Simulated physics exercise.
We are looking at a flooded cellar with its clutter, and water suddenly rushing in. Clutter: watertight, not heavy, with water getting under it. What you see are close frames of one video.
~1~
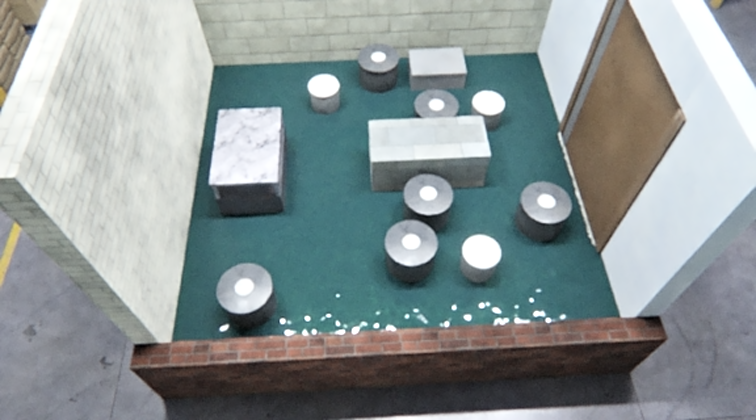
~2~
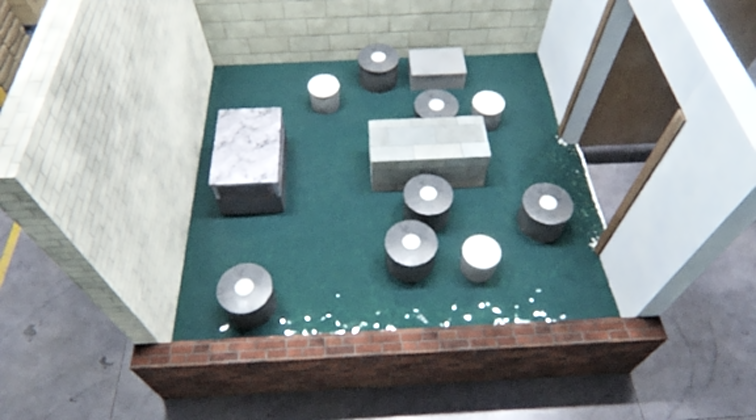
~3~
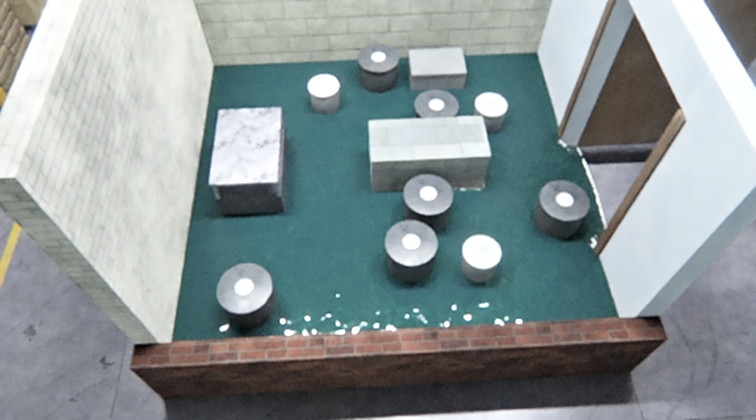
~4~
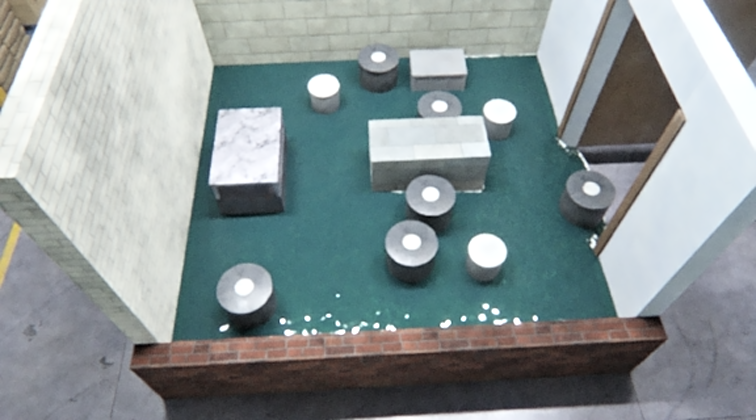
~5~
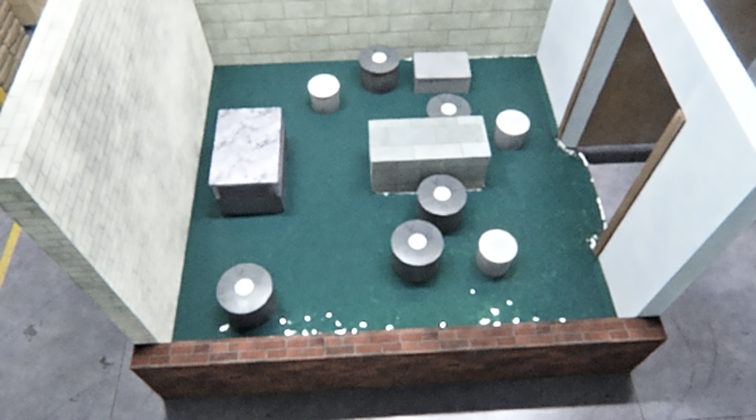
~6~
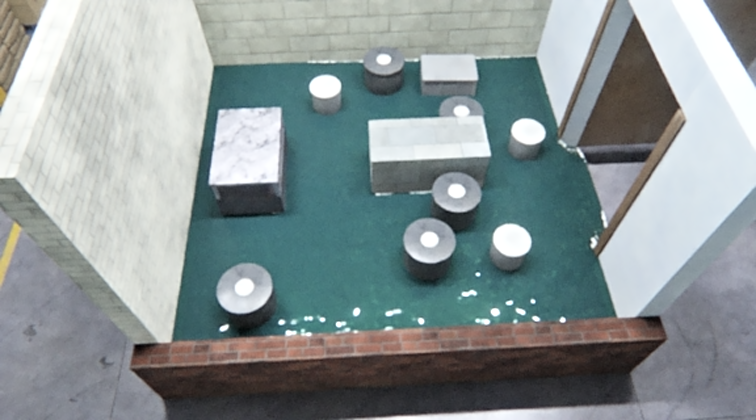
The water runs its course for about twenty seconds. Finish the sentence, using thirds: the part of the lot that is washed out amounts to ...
The part of the lot that is washed out amounts to at least two thirds.
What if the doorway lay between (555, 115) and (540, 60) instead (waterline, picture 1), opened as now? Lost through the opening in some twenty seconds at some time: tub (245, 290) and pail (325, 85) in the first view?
First one: Never leaves; second one: Leaves the room.
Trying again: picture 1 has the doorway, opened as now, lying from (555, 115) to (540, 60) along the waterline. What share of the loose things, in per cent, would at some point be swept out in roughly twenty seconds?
It works out at some 80 per cent of the things.
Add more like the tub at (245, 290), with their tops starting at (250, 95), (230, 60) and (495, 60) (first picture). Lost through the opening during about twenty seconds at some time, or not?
The first remains behind, the second remains behind, the third departs.
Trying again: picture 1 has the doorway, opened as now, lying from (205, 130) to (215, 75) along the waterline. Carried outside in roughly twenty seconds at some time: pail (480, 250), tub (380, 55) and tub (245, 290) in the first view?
Going through them in sequence: Trapped, then gets out, then trapped.
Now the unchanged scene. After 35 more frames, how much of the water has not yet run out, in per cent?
It comes out at 38 parts in a hundred.
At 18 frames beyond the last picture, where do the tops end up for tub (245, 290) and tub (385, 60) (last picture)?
(337, 296) and (483, 76), roughly.
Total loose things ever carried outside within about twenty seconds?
9 in total.
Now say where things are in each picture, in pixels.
In the first frame, a pail at (489, 102), afloat; a pail at (482, 251), afloat; 0 of 10 have shifted.
In the second frame, a pail at (489, 102) floats; a pail at (482, 251), afloat; 0 of 10 have shifted.
In the third frame, a pail at (491, 104), afloat, close to its start; a pail at (482, 252), afloat; 1 of 10 have shifted.
In the fourth frame, a pail at (500, 111), afloat, close to its start; a pail at (487, 250) floats, close to its start; 3 of 10 have shifted.
In the fifth frame, a pail at (513, 122), afloat, a stride from its start; a pail at (498, 246) floats, close to its start; 7 of 10 have shifted.
In the sixth frame, a pail at (529, 131) floats, a stride from its start; a pail at (512, 240), afloat, a stride from its start; 8 of 10 have shifted.
A moment on, 2 of 10 are out; 8 afloat.
Next, 6 of 10 are out; 3 afloat.
Later, 8 of 10 are out; 2 afloat.
In the end, 9 of 10 are out; 1 afloat.
